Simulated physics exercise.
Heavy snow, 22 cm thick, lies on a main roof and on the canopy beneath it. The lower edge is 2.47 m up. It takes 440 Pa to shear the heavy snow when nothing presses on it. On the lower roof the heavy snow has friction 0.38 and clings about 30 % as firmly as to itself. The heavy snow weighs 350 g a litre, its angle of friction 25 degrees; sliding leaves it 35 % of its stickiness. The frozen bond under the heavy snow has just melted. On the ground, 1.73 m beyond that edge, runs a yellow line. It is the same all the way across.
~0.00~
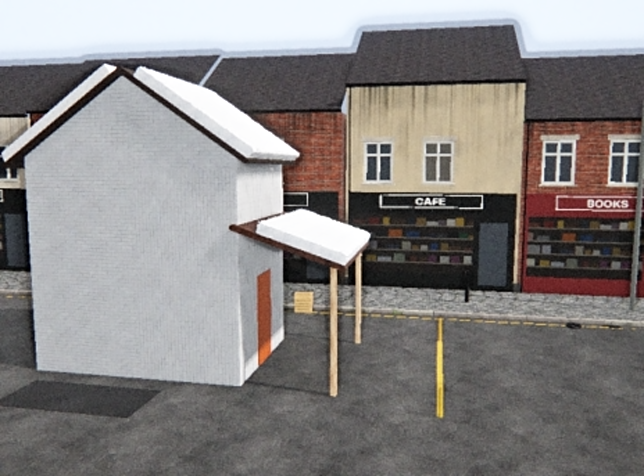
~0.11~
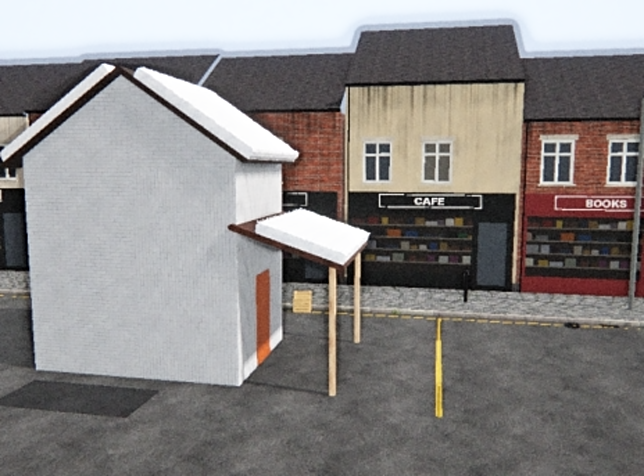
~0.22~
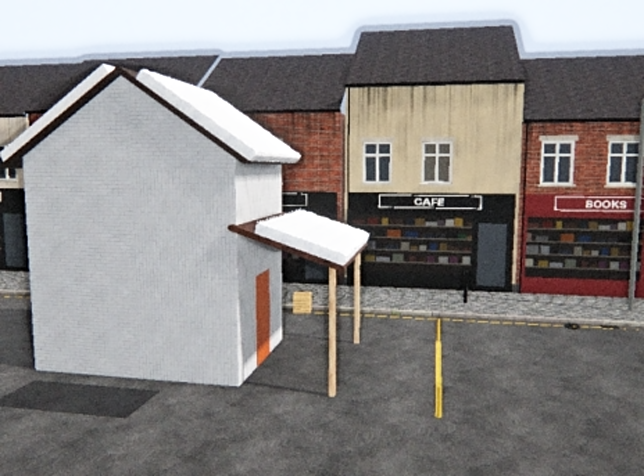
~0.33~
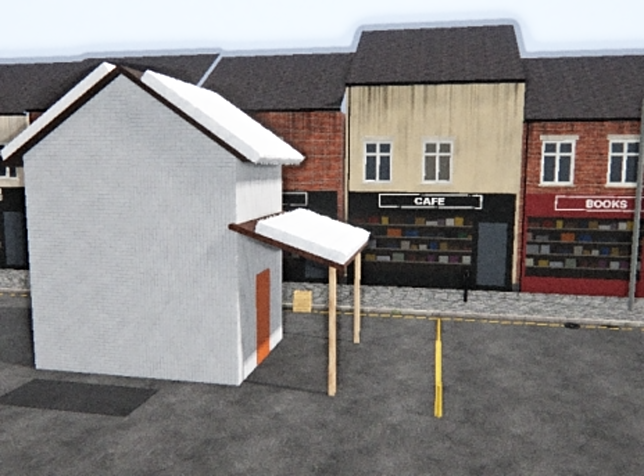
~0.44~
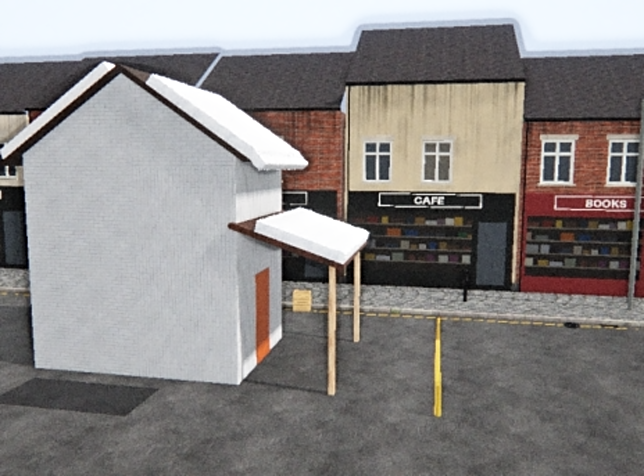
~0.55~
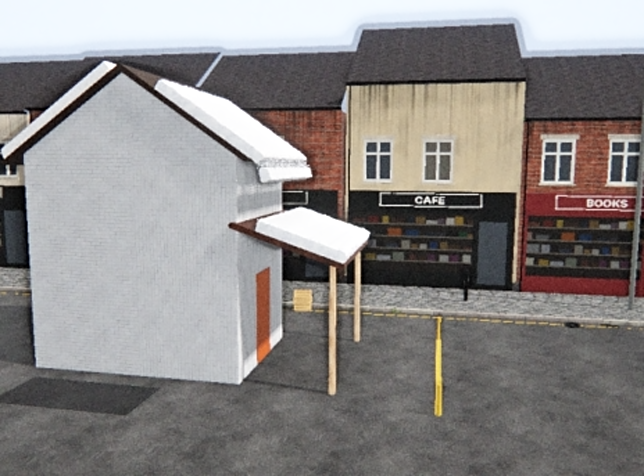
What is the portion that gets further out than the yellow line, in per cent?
It comes to some 43 %.
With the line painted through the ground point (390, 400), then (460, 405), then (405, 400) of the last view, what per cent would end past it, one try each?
In turn about 60 %, 35 %, 55 %.
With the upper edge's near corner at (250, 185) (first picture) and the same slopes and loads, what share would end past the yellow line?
In that case some 35 per cent.
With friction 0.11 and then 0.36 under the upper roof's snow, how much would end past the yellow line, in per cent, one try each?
In turn about 45 %, 40 %.
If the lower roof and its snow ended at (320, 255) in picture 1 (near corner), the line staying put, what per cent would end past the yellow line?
In that case some 40 per cent.
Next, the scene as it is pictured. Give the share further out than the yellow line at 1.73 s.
About 0 %.
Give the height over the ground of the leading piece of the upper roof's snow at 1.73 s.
Roughly 1.8 m.
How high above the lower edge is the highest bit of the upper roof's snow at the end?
About 0.8 m.
By 1.09 s, none is below the lower edge and 0 % is past the line.
By 1.73 s, 22 % is below the lower edge and 0 % is past the line.
By 2.36 s, 67 % is below the lower edge and 42 % is past the line.
By 3.00 s, 67 % is below the lower edge and 43 % is past the line.
By 3.20 s, at the end, 67 % is below the lower edge and 43 % is past the line.
